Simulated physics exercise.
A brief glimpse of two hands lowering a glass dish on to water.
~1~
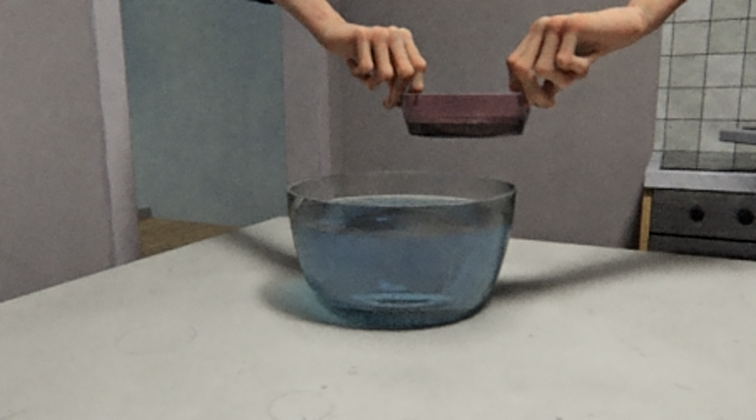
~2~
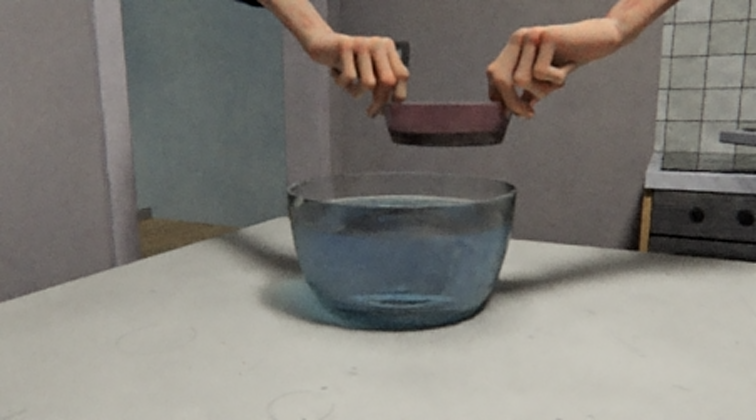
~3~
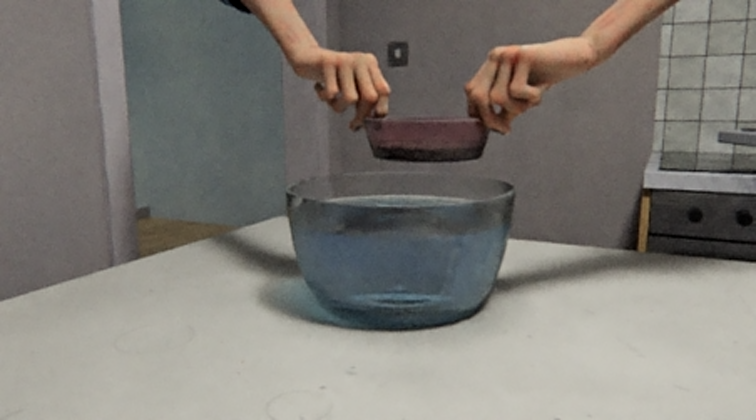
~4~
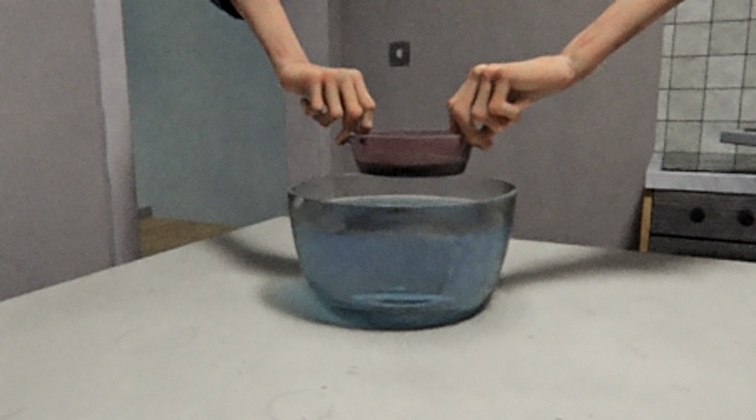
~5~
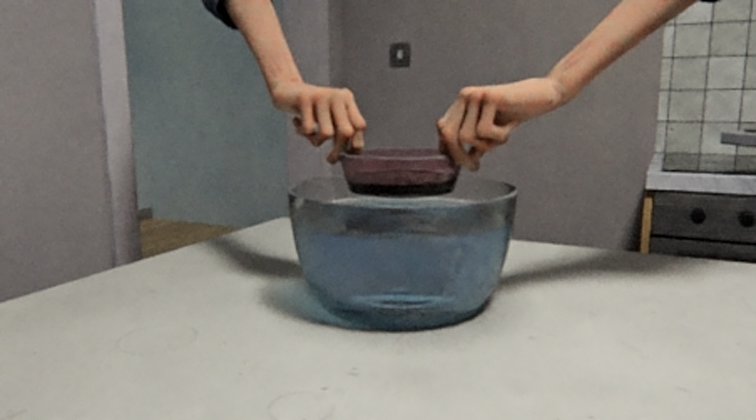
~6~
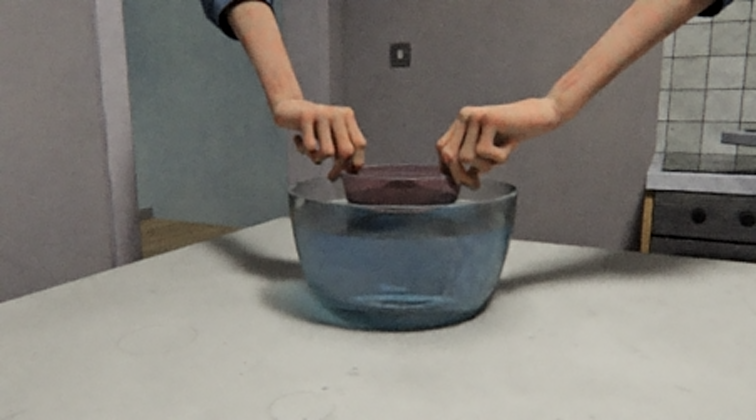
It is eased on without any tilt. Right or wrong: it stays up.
Right.
Next, the dish dips into the water.
After that, it bobs and steadies.
Finally, the dish floats with a third of its side showing.
